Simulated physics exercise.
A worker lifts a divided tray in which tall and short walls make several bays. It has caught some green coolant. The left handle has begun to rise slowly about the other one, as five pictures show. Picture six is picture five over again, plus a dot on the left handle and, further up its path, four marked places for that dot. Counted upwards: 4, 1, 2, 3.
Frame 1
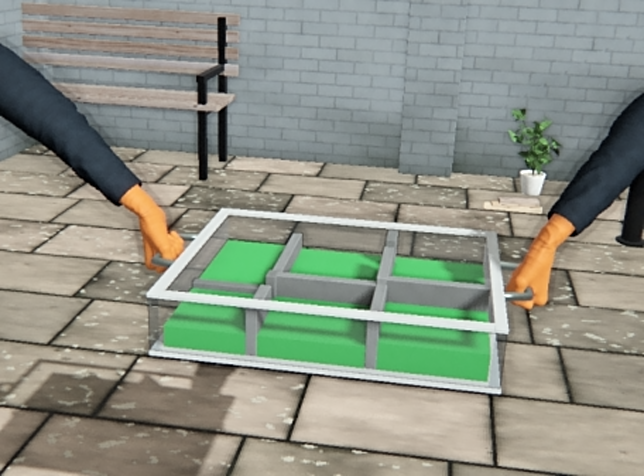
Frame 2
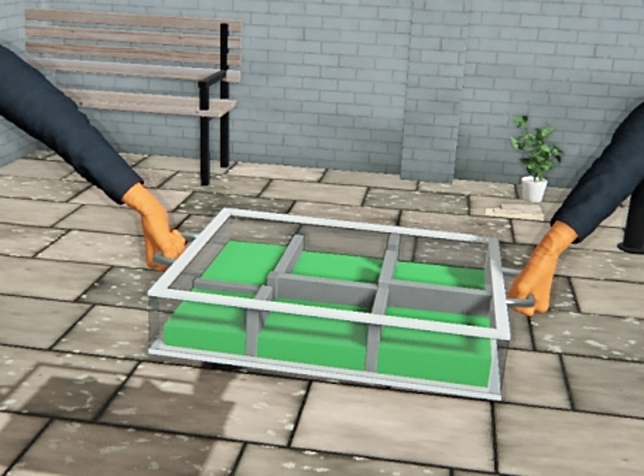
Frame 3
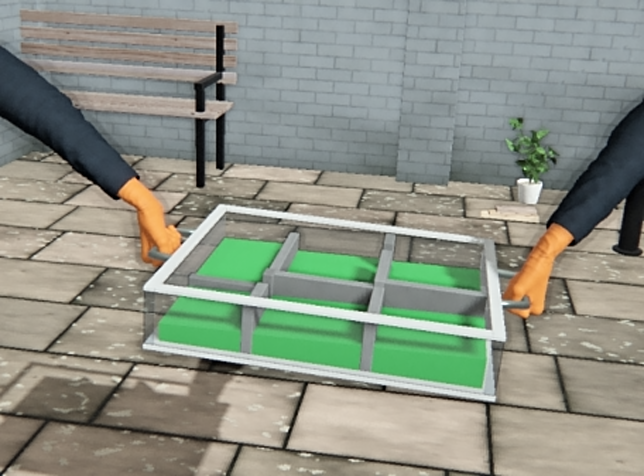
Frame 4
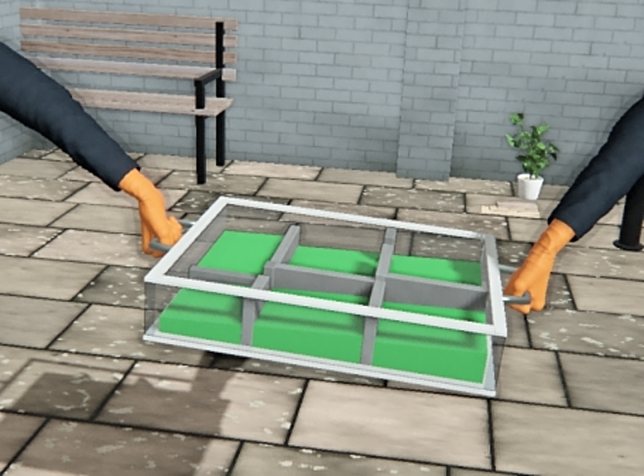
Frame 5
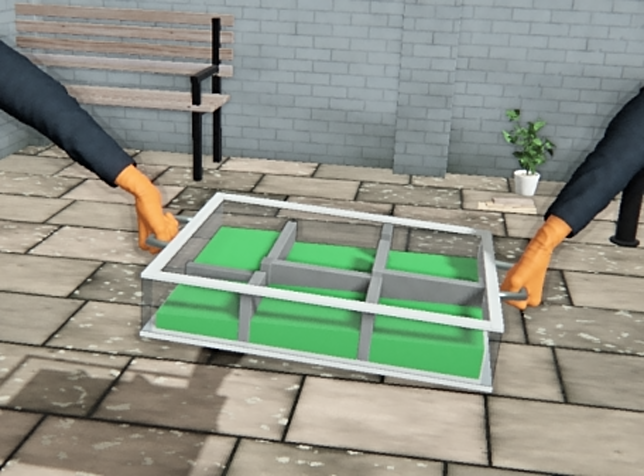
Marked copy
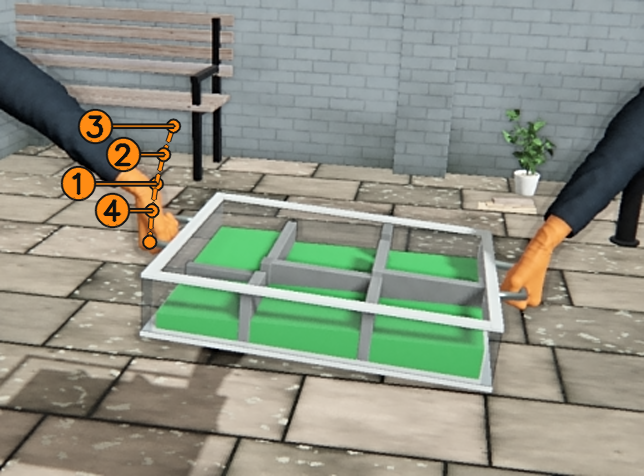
The footage shows two orange-gloved hands holding a clear-sided tray divided into six bays of green liquid on a paved patio, its left side rising slightly so that it tilts gently down to the right.
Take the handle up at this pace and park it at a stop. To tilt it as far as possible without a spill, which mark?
The answer is mark 2.
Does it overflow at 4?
No, that is safe.
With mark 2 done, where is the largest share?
It is the back right one.
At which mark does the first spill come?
That is mark 3.
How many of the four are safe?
Three of the four.
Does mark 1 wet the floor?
No, not at all.
On the marked copy, 1 at (156, 183); 2 at (163, 154); 3 at (173, 126); 4 at (152, 210).
With 1, nothing spills; the back right bay holds the most.
With 2, nothing spills; the back right bay holds the most.
With 3, about 6 % goes over the rim.
With 4, nothing spills; the back right bay holds the most.
